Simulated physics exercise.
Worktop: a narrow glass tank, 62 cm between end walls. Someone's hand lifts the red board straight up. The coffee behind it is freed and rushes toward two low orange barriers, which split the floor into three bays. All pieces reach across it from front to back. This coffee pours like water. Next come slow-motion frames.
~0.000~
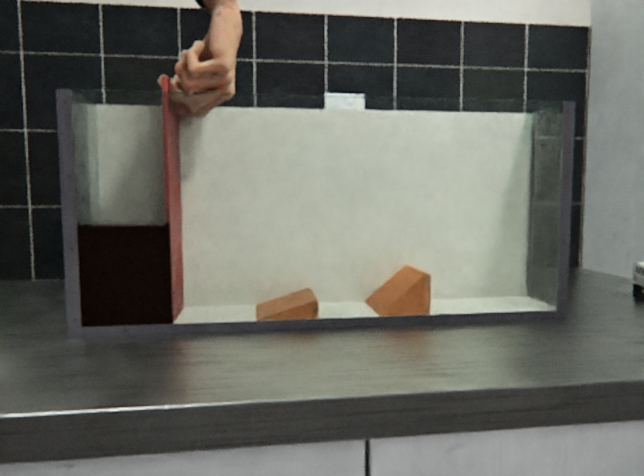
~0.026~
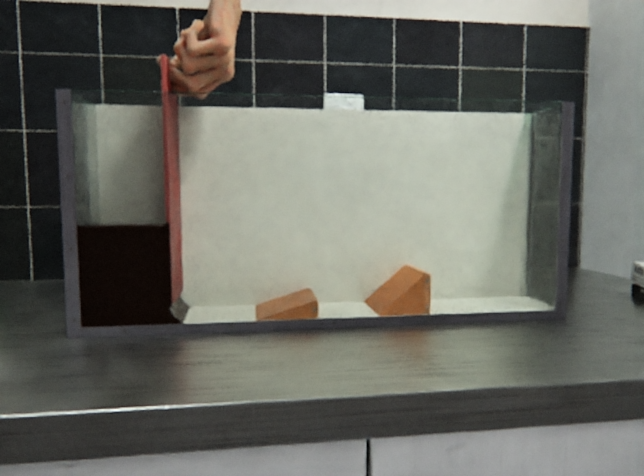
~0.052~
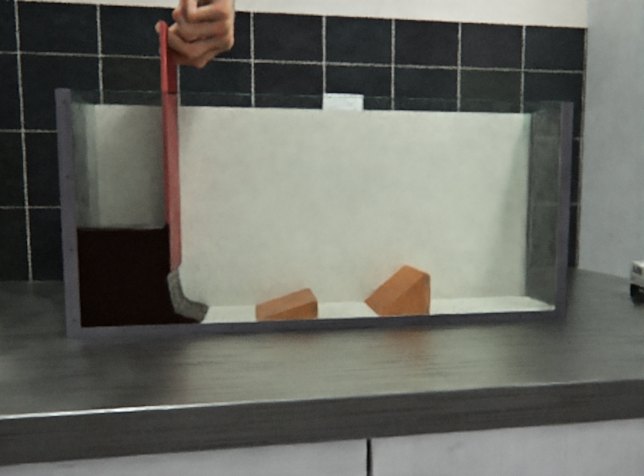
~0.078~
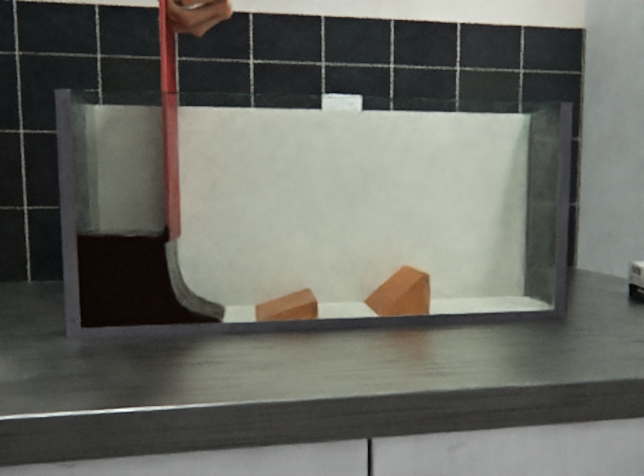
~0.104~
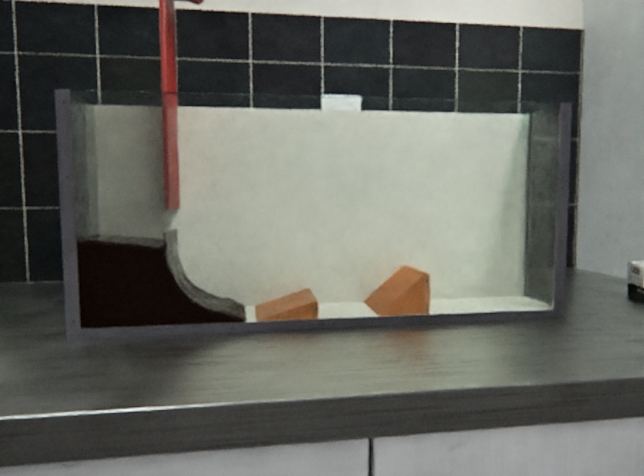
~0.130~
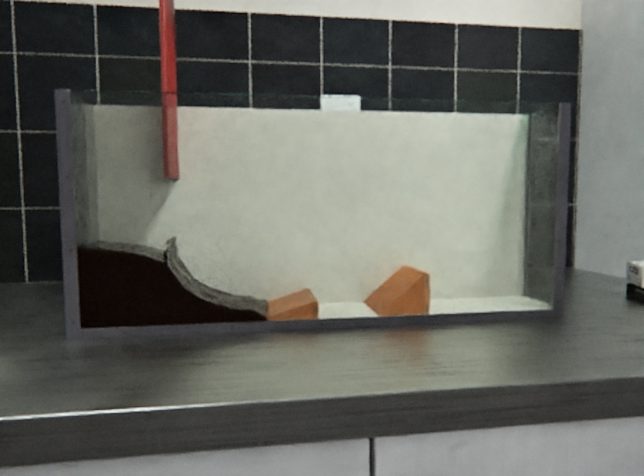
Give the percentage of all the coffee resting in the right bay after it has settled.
Close to 22 per cent.
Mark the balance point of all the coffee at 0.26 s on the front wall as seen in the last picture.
Centre of mass (last view): Approx. (206, 303).
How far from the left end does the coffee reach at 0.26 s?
About 38 cm.
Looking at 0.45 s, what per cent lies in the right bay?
I'd say near 12 per cent sits there.
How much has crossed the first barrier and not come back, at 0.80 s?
Near 58 in a hundred.
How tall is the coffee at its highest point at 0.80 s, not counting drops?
Not counting spray, it tops out near 5.0 cm.
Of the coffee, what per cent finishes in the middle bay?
About 22 %.
Then, 0.26 s in, the shares are 85, 15 and 0 per cent from left to right.
Then, 0.45 s in, the shares are 58, 30 and 12 per cent from left to right.
Then, 0.80 s in, the shares are 41, 36 and 23 per cent from left to right.
Finally, the split from left to right is 56, 21 and 23 per cent.
